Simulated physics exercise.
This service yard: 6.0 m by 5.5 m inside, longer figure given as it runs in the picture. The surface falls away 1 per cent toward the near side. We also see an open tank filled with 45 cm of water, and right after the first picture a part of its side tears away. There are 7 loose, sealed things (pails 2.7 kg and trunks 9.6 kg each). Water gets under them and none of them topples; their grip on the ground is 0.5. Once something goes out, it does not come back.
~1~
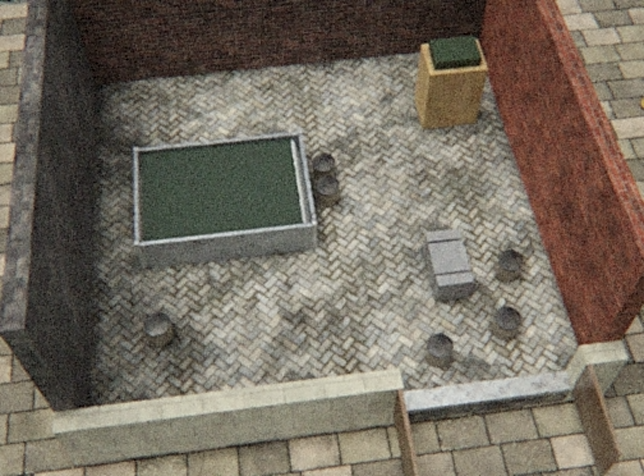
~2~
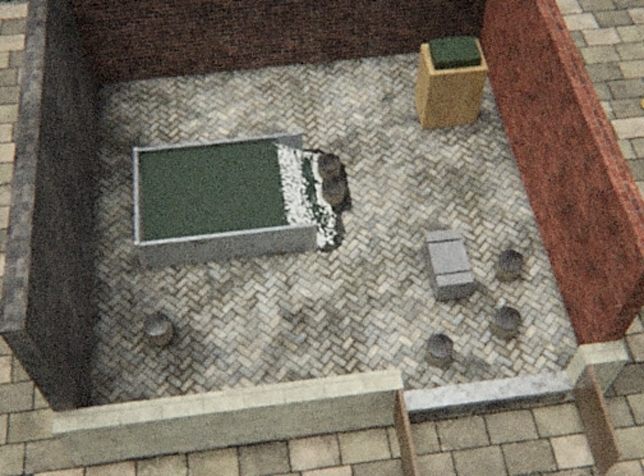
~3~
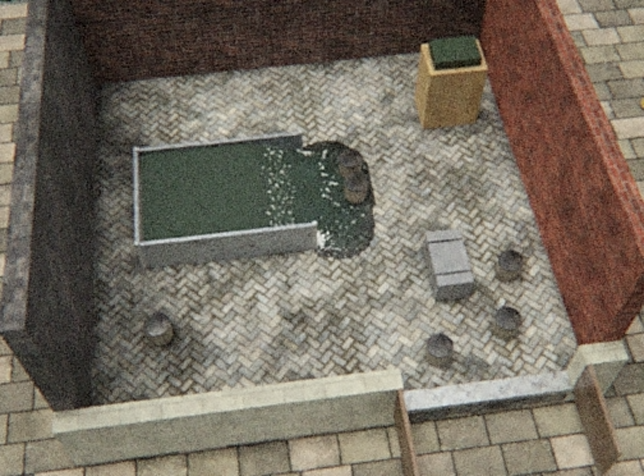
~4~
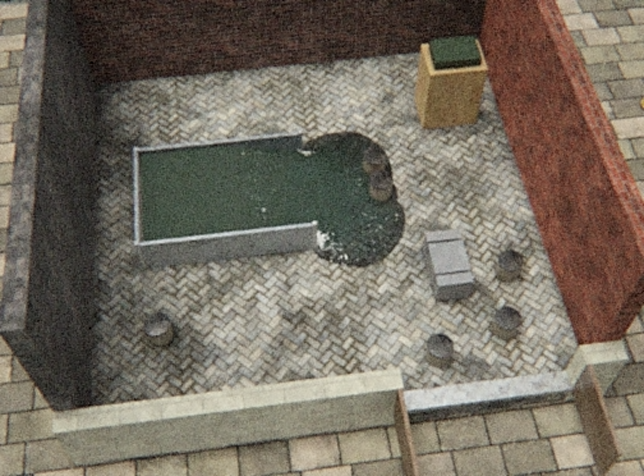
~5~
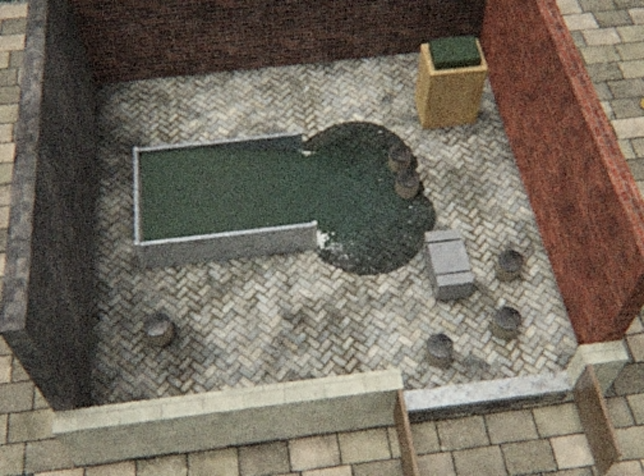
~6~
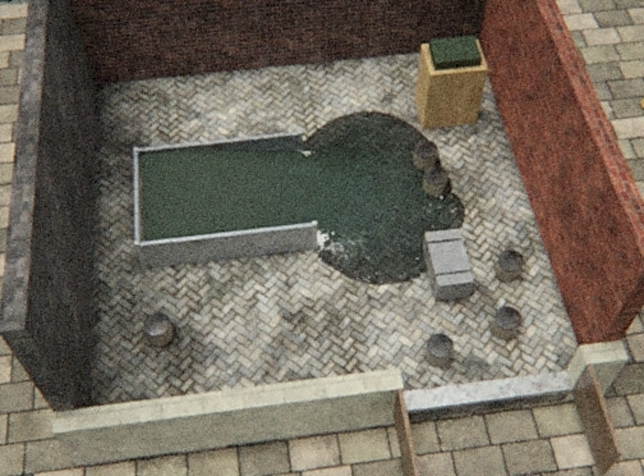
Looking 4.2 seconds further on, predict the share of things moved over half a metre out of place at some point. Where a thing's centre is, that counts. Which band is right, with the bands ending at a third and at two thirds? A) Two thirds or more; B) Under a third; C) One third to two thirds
Two thirds or more (A).
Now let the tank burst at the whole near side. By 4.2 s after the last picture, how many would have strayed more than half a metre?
5.
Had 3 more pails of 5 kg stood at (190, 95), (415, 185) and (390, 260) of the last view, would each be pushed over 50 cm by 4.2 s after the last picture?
Note, in sequence: Under threshold; over threshold; over threshold.
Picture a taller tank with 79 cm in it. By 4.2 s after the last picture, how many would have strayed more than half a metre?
In that case the number is 6.
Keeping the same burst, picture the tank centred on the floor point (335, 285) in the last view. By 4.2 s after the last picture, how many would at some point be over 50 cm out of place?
That gives 4 of them.
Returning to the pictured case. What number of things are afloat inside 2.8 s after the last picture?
4 of them.
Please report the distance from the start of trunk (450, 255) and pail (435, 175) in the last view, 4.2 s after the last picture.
Washed out, 300 cm.
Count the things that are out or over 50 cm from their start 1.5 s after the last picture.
The number I get is 4.
Then, 0.4 s after the last picture 2 of 7 are over 50 cm from their spots; 0 afloat.
Then, 1.5 s after the last picture 4 of 7 are over 50 cm from their spots; 4 afloat.
Then, 2.8 s after the last picture 5 of 7 are over 50 cm from their spots; 4 afloat.
Then, 4.2 s after the last picture 5 of 7 are over 50 cm from their spots, and 5 have been at some point; 2 afloat.
